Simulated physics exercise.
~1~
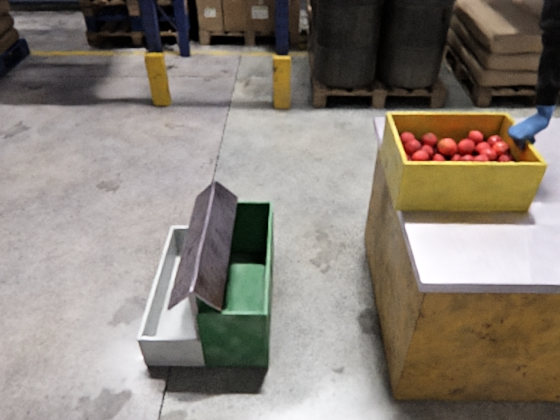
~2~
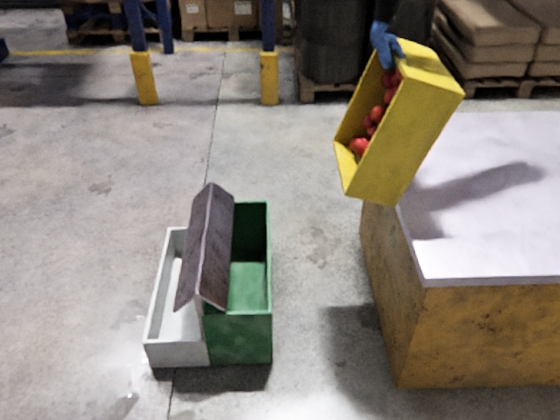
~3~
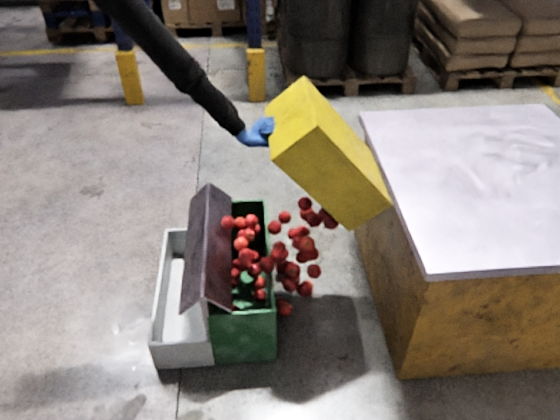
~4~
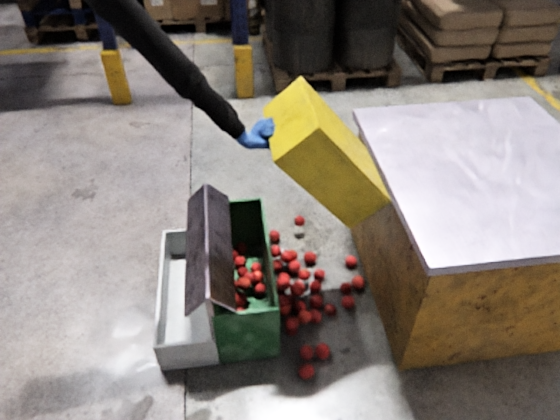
On a warehouse floor, a yellow crate of red tomatoes sits on a bench at the right, with a gloved hand at its edge. Lower to the left stand an empty green bin and a white box, with a dark ridge capping the divide between them. The hand lifts the crate off the bench and tips it steeply leftward. It turns further until it is nearly upside down, and the tomatoes pour out in a loose stream. Some drop into the green bin, but more finish scattered on the floor between it and the bench, while the white box stays empty.
